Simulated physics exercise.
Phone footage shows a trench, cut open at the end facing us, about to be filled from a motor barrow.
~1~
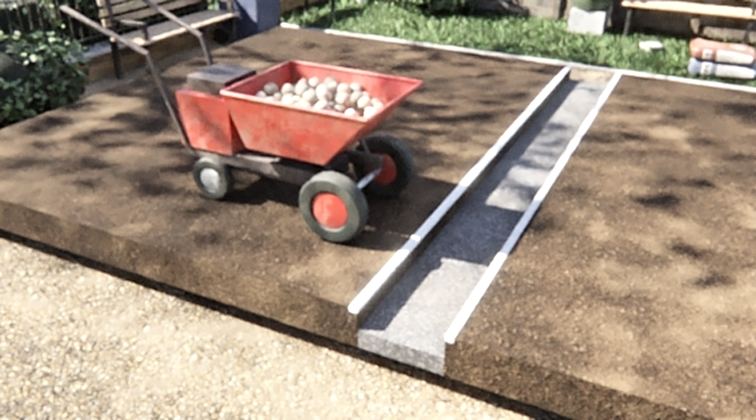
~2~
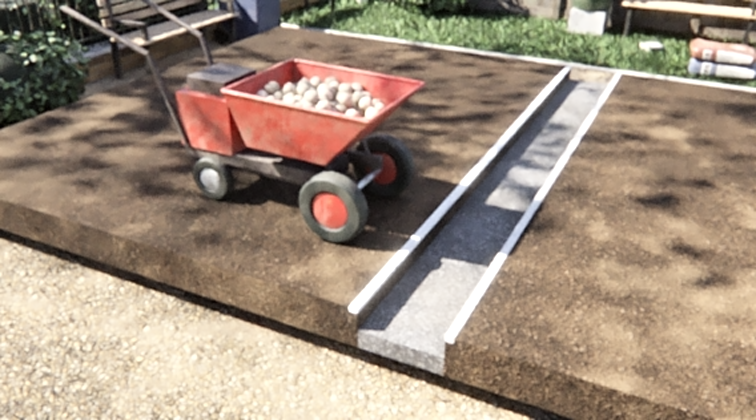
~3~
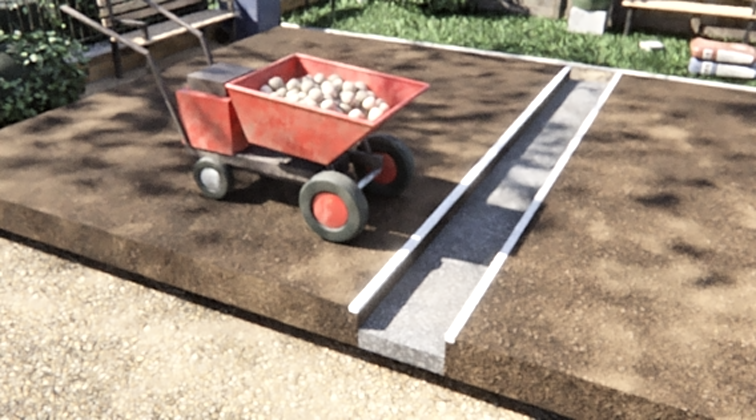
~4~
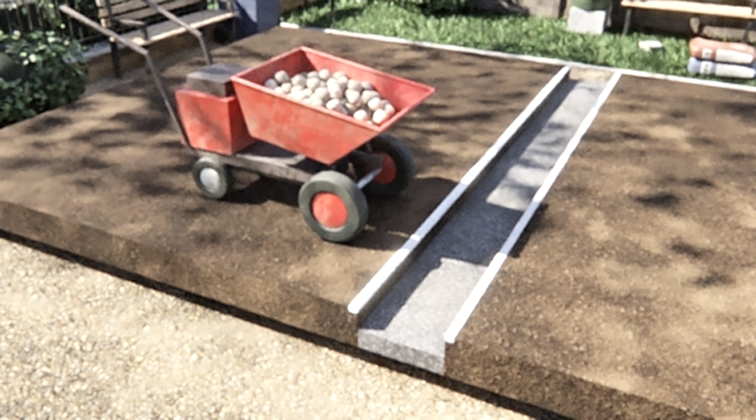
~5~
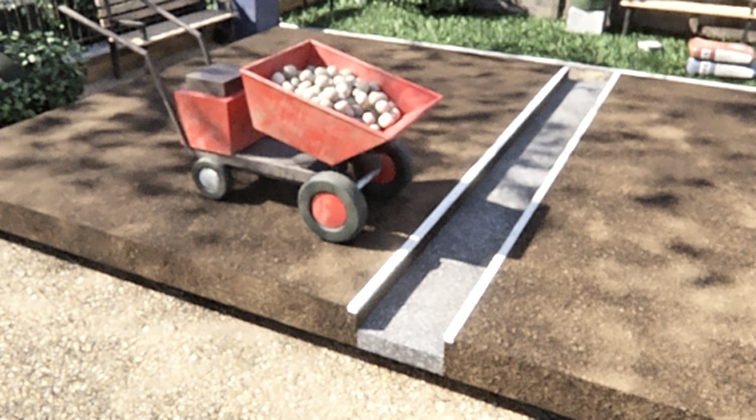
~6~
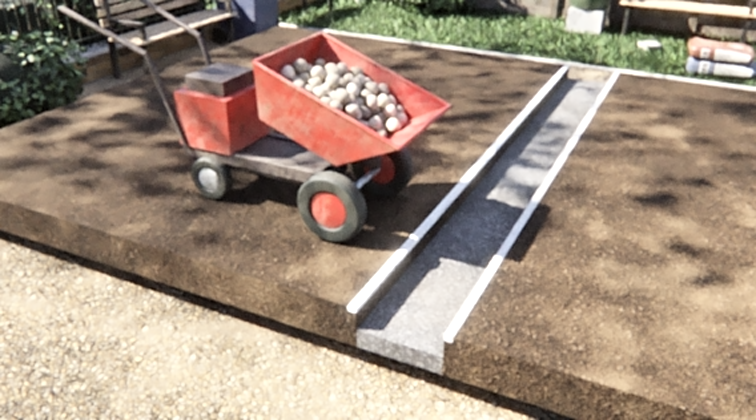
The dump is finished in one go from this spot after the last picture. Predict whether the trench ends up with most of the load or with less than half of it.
It ends up with most of the load.
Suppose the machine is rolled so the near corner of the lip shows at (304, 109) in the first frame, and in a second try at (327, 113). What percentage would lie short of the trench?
The first stop gives 20 per cent; the second gives 10 per cent.
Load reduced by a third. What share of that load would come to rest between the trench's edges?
Close to 80 in a hundred.
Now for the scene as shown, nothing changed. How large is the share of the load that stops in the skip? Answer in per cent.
It comes to about 5 percent.
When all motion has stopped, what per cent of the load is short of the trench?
Estimate: Around 0 per cent.
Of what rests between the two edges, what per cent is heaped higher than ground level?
Something like 15 in a hundred.
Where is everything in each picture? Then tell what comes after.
The first frame shows lip of the skip at (367, 121), level; top of the load at (312, 103), river pebbles; first edge of the trench at (380, 278); far edge at (471, 304), the trench over half as wide as the skip, and shallow for its width.
The second frame shows lip of the skip at (369, 122), tipped barely; top of the load at (303, 101).
The third frame shows lip of the skip at (374, 125), tipped barely; top of the load at (307, 98).
The fourth frame shows lip of the skip at (381, 130), tipped a little; top of the load at (312, 95).
The fifth frame shows lip of the skip at (389, 138), tipped a little; top of the load at (306, 89).
The sixth frame shows lip of the skip at (399, 149), tipped clearly; top of the load at (316, 85); first edge of the trench at (378, 278); far edge at (469, 303).
Soon after the last picture, skip tipped steeply; all in the skip.
A little later, skip tipped right over; about half in the skip; about a third in or heaped over the trench; a small part beyond it; a stray few falling.
Later still, skip tipped right over; a stray few in the skip; about two thirds in or heaped over the trench; about a quarter beyond it.
At rest, skip tipped right over; a stray few in the skip; about two thirds in or heaped over the trench; about a quarter beyond it.
